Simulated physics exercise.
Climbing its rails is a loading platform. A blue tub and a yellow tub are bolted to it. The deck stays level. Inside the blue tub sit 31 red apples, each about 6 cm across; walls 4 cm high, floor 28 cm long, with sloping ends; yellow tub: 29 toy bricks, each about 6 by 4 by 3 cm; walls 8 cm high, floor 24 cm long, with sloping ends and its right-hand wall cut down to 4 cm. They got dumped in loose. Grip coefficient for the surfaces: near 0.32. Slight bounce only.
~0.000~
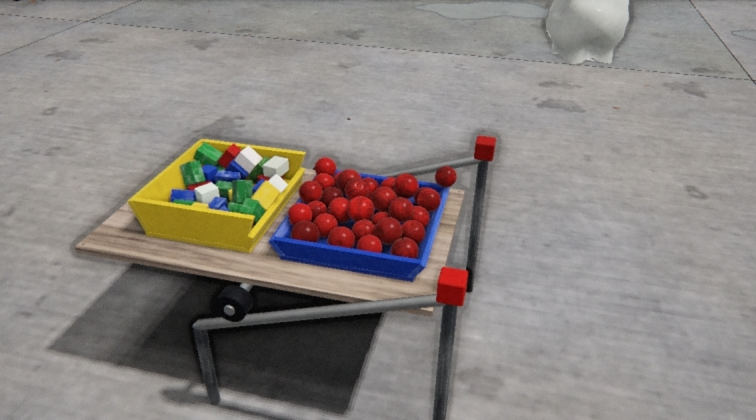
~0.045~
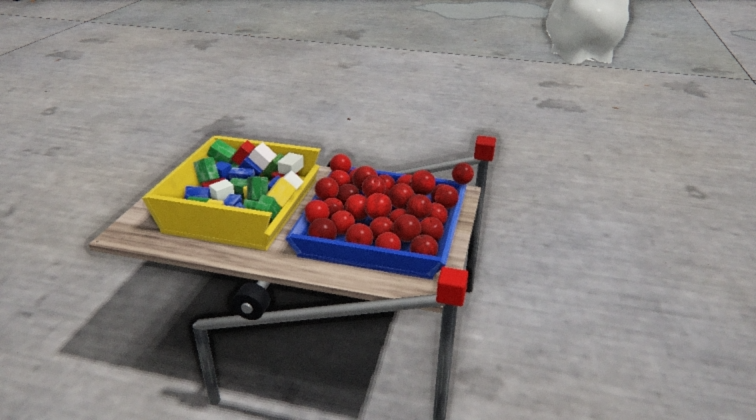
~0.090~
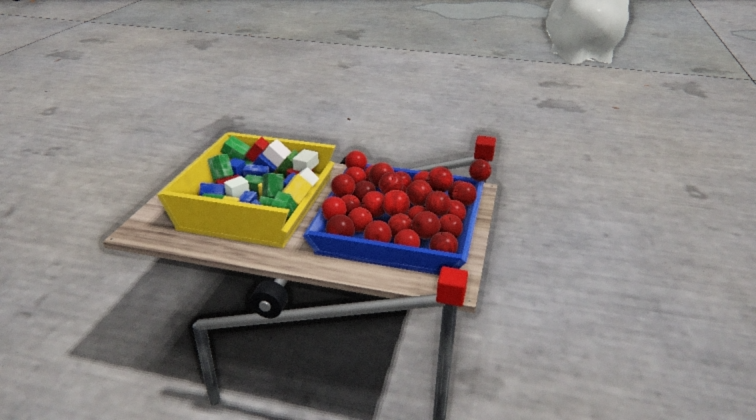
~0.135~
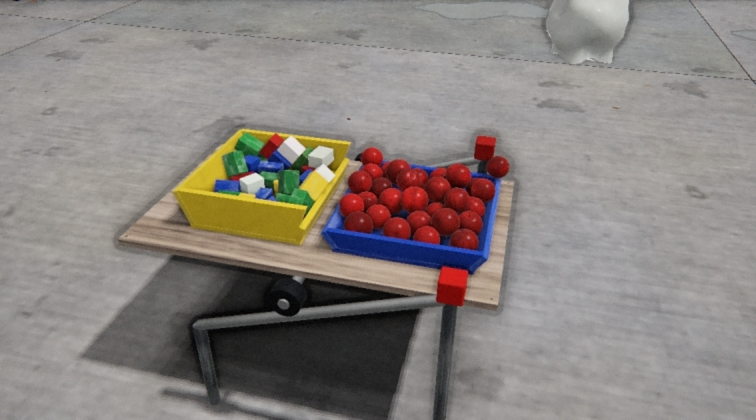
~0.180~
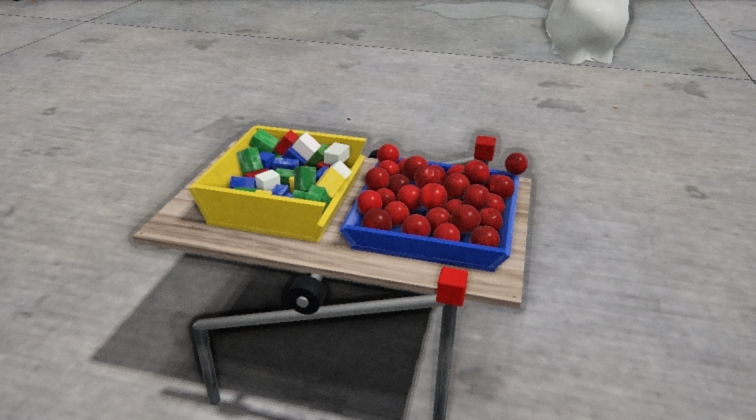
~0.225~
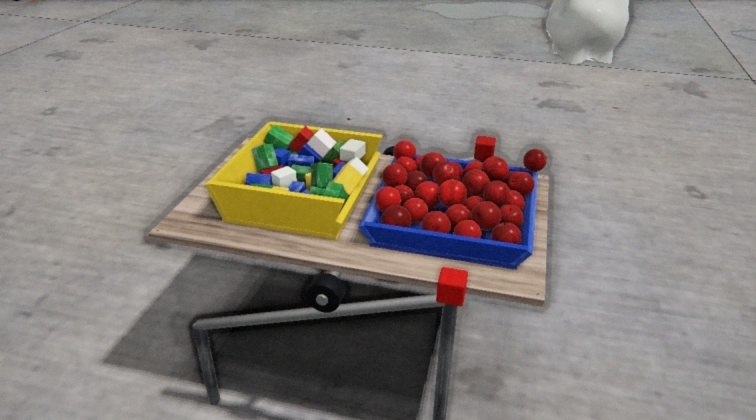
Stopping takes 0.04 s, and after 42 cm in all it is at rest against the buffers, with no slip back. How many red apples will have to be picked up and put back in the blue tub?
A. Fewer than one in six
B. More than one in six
(A) Fewer than one in six.
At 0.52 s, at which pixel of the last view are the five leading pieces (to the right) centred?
Pixel (630, 179), give or take.
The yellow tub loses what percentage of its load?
Yellow tub - about 5 per cent.
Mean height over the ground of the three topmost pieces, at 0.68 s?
Around 62 cm high.
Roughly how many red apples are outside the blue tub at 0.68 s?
Count out: Close to 2.
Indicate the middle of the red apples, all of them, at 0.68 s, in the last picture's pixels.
Centred roughly at (574, 183).
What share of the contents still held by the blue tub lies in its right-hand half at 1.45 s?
70 percent, give or take.
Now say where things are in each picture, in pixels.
In the first frame (each is followed by its nearest rim corner in this view), blue tub, (421, 262); yellow tub, (254, 218); moved 0 cm; none out.
In the second frame, blue tub, (441, 259); yellow tub, (271, 214); moved 4 cm.
In the third frame, blue tub, (462, 257); yellow tub, (288, 211); moved 9 cm.
In the fourth frame, blue tub, (483, 254); yellow tub, (306, 208); moved 13 cm.
In the fifth frame, blue tub, (505, 251); yellow tub, (325, 205); moved 18 cm.
In the sixth frame, blue tub, (528, 248); yellow tub, (344, 201); moved 22 cm; none out.
After 0.40 s, it meets the buffers.
After 0.52 s, blue tub 30 in, 1 out and yellow tub 27 in, 2 out.
After 0.68 s, blue tub 29 in, 2 out and yellow tub 28 in, 1 out.
After 0.90 s, blue tub 29 in, 2 out and yellow tub 27 in, 2 out.
When it is over (at 1.45 s), blue tub 29 in, 2 out and yellow tub 27 in, 2 out. Asked share, 2 of 31, 6 per cent.
